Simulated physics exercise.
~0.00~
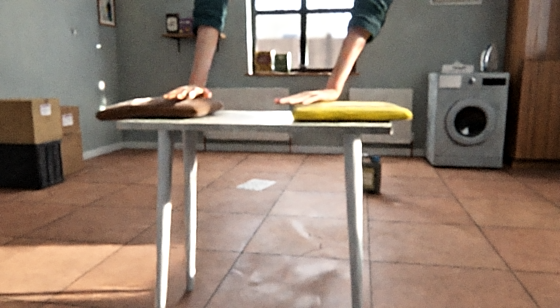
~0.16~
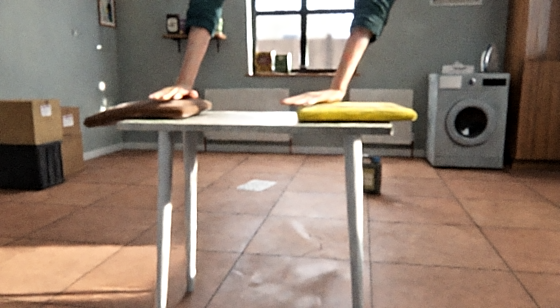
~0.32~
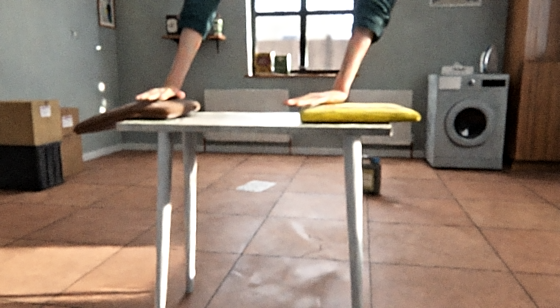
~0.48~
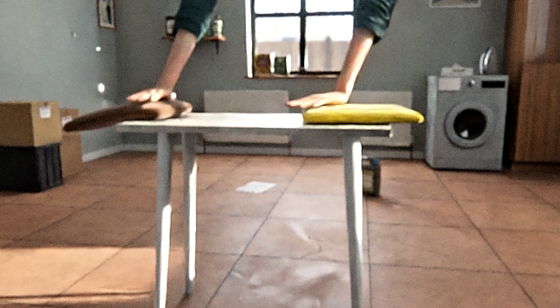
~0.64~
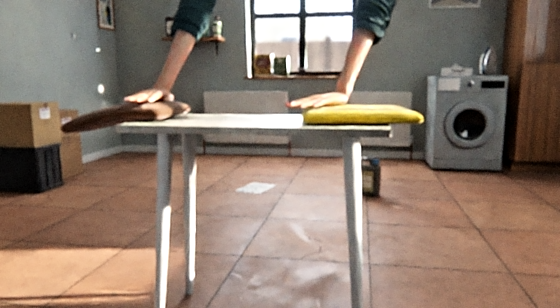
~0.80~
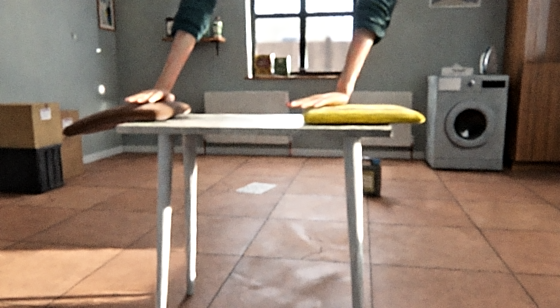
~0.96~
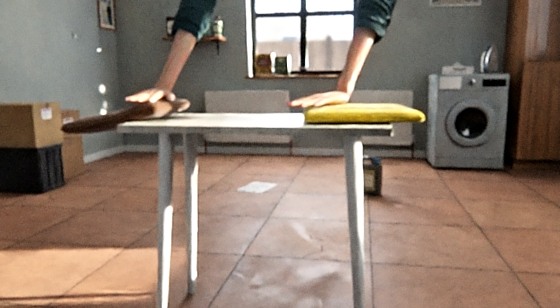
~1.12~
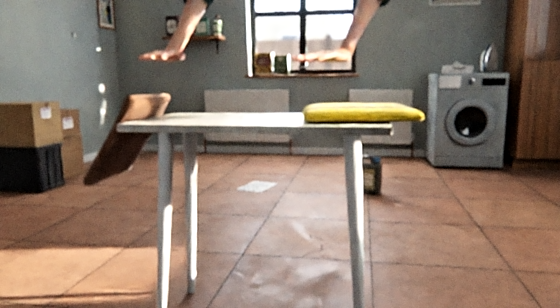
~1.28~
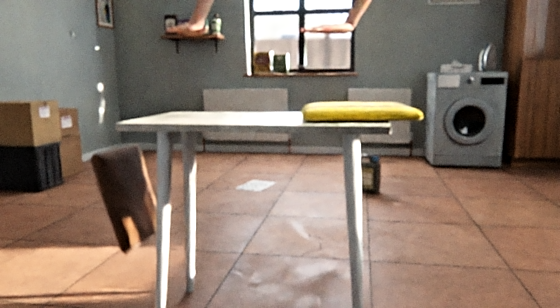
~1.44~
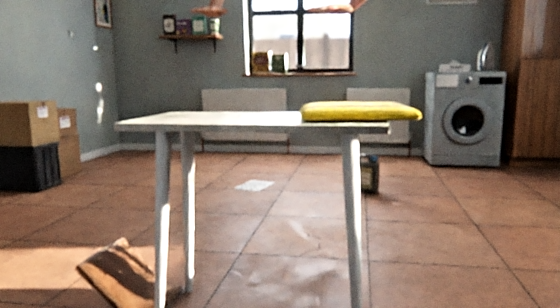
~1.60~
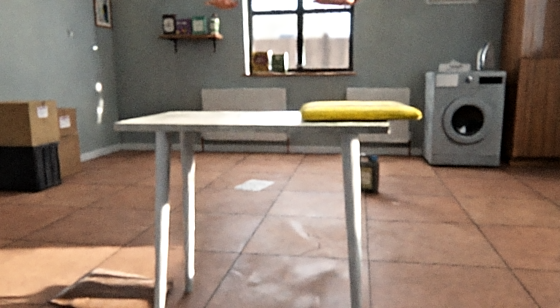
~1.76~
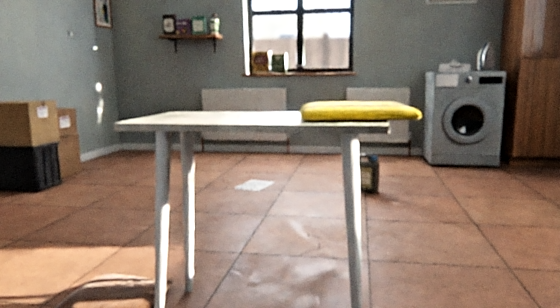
Two hands slide a brown folded blanket left and lift away, and it falls floorward.
